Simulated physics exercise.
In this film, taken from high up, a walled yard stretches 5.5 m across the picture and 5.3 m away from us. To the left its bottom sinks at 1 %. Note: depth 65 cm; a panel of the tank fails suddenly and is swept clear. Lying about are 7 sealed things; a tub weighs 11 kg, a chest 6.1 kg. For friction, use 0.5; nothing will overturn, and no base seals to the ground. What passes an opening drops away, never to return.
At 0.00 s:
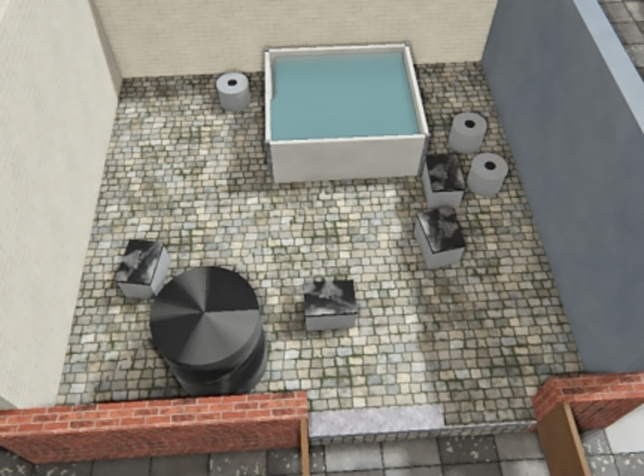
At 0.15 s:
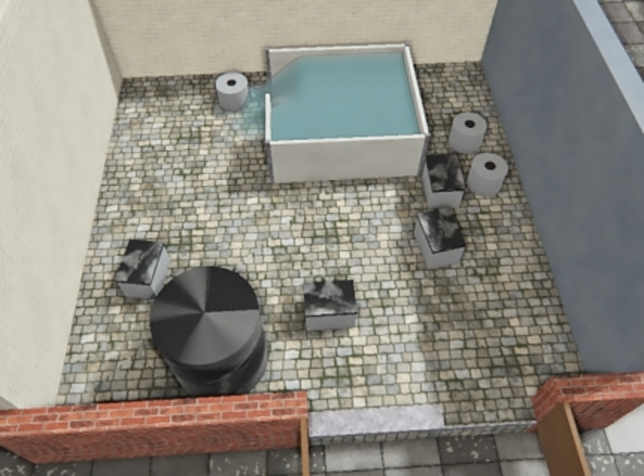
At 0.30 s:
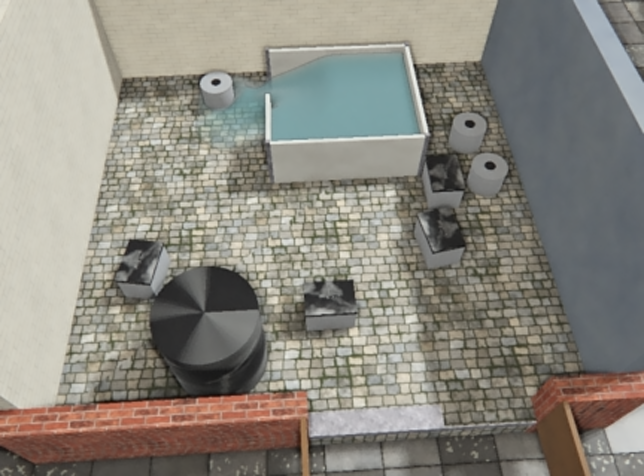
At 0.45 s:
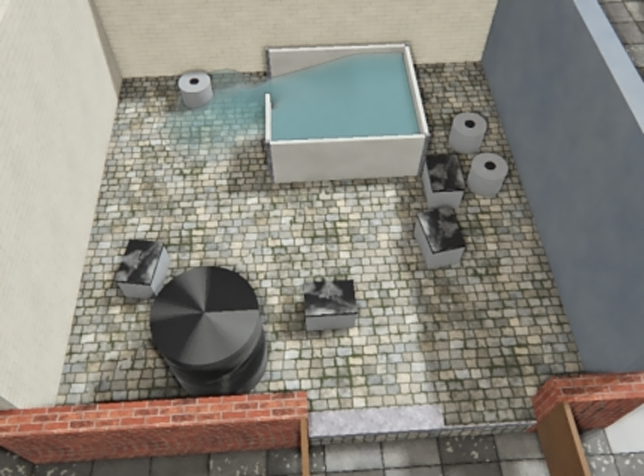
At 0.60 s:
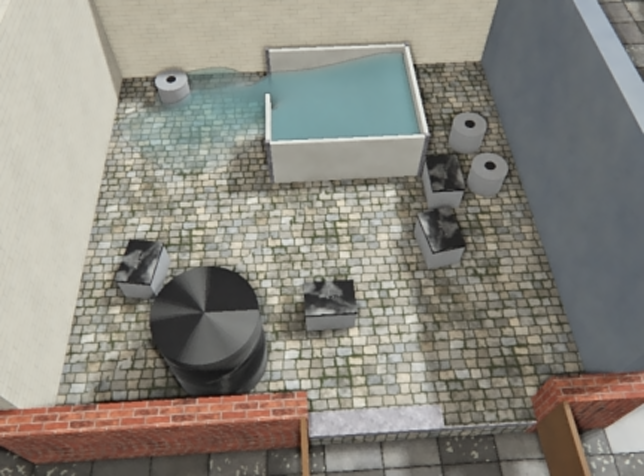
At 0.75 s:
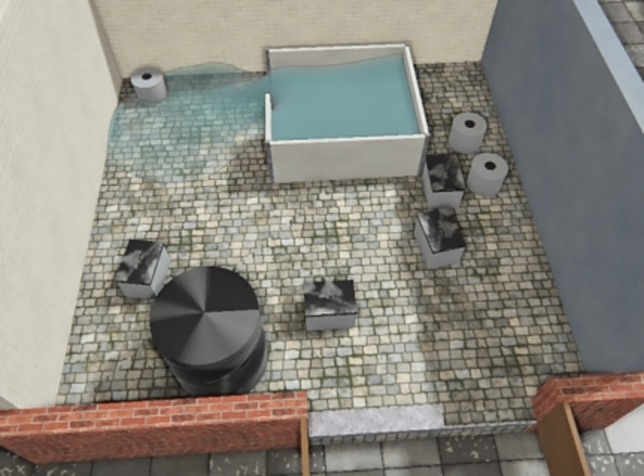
A tank's left side opens, and water spreads across the paving, pushing a grey tub left.
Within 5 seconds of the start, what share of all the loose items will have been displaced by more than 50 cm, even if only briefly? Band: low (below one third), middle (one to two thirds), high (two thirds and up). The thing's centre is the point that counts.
Middle.
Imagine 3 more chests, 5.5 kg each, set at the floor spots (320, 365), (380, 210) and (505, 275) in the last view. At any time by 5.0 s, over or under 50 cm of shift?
Result, one by one: Exceeded, not exceeded and not exceeded.
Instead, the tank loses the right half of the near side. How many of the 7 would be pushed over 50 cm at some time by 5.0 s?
That gives 2 of them.
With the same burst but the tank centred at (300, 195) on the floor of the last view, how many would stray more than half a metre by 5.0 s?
Then the count would be 2.
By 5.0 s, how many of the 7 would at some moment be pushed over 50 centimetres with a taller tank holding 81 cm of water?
That would make 3 of them.
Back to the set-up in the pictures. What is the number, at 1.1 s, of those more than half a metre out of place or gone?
The number I get is 1.
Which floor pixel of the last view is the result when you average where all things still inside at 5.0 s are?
They average out to somewhere around (376, 245).
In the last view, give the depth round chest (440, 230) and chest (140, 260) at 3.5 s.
Around 0 cm and 9 cm.
After 1.1 s 1 of 7 are over 50 cm from their spots; 1 afloat.
After 2.2 s 1 of 7 are over 50 cm from their spots; 1 afloat.
After 3.5 s 2 of 7 are over 50 cm from their spots; 2 afloat.
After 5.0 s 3 of 7 are over 50 cm from their spots, and 3 have been at some point; 2 afloat.
